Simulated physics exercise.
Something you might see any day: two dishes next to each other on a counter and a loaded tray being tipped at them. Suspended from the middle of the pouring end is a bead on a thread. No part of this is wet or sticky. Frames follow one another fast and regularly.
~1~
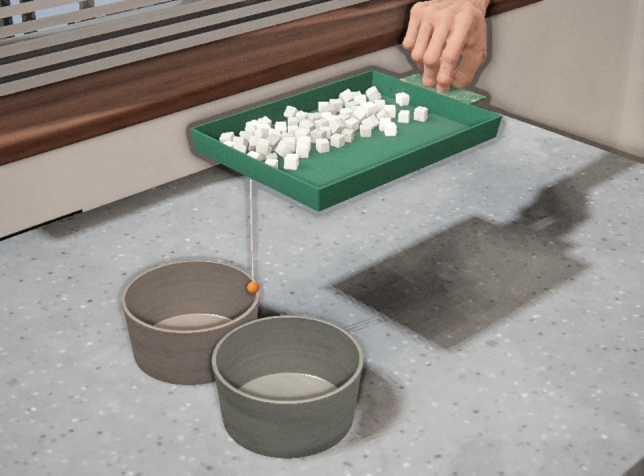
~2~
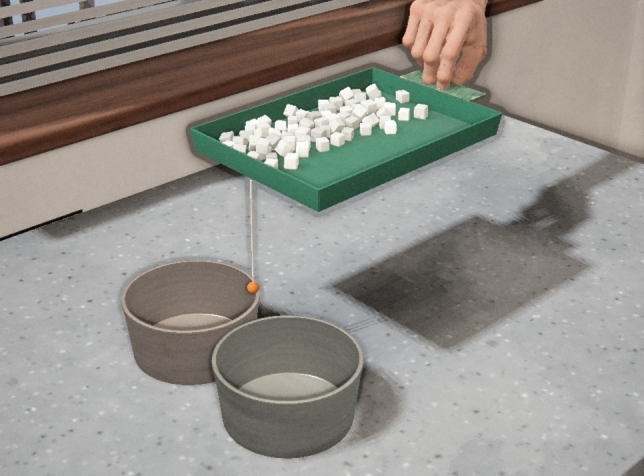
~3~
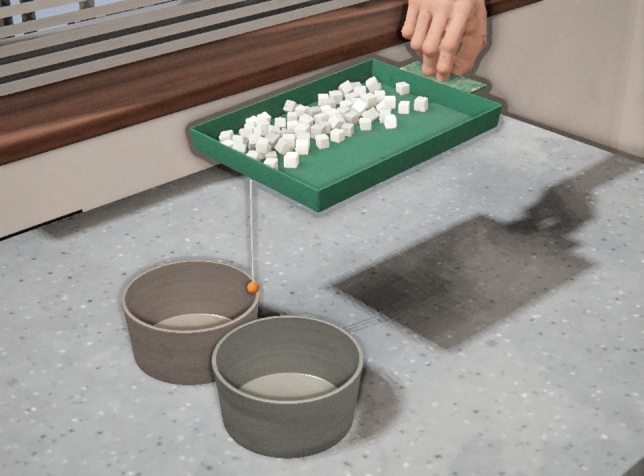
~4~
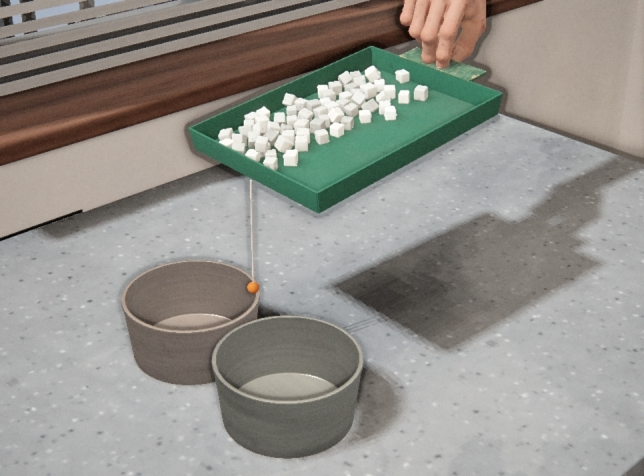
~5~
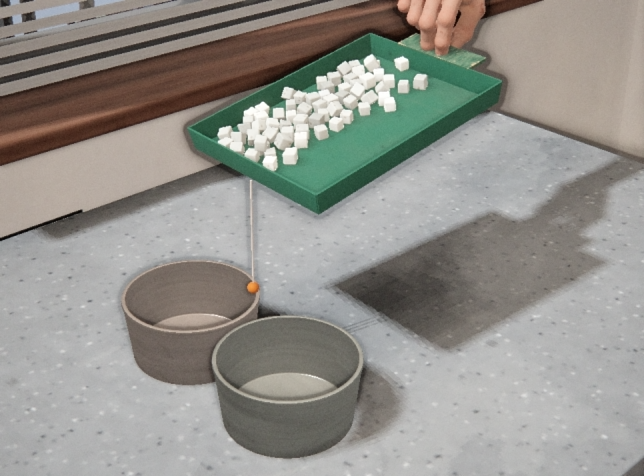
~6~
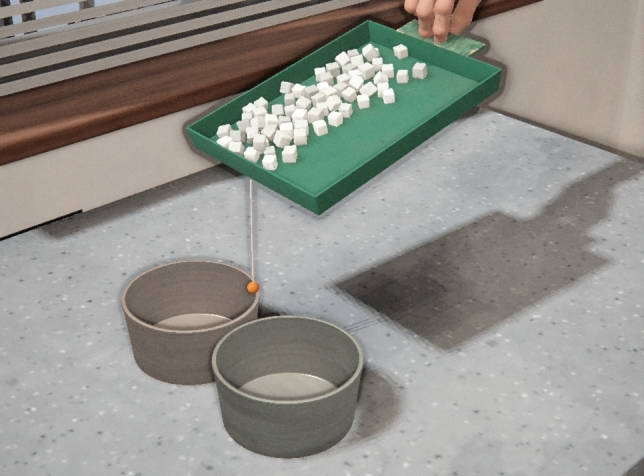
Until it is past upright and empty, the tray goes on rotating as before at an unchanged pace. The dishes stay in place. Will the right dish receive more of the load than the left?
Yes, the right dish does.
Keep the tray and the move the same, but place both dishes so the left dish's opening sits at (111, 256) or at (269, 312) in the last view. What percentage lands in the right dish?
40% for the first placement, 0% for the second.
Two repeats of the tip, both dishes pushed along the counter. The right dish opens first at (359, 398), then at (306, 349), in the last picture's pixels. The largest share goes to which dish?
The first time the left-side one comes out ahead, then the right-side one the second time.
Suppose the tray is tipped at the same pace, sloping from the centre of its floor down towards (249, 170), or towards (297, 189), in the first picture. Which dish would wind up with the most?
Try 1: The left-side dish; try 2: The right-side dish.
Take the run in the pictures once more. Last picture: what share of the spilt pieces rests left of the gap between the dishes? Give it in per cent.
It works out at some 100 percent.
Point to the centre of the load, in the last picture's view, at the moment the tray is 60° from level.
I'd mark the middle close to (270, 133).
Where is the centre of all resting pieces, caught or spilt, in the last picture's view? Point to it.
(230, 402).
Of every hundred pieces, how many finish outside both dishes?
Around 40 in a hundred.
Soon after the last picture, tray tipped steeply; all on the tray.
A little later, tray tipped right over; all on the tray.
Later still, tray tipped past a quarter turn; about half in the right dish; about a quarter in the left dish; about a third outside both.
At rest, tray tipped past a quarter turn; about half in the right dish; about a quarter in the left dish; about a third outside both.
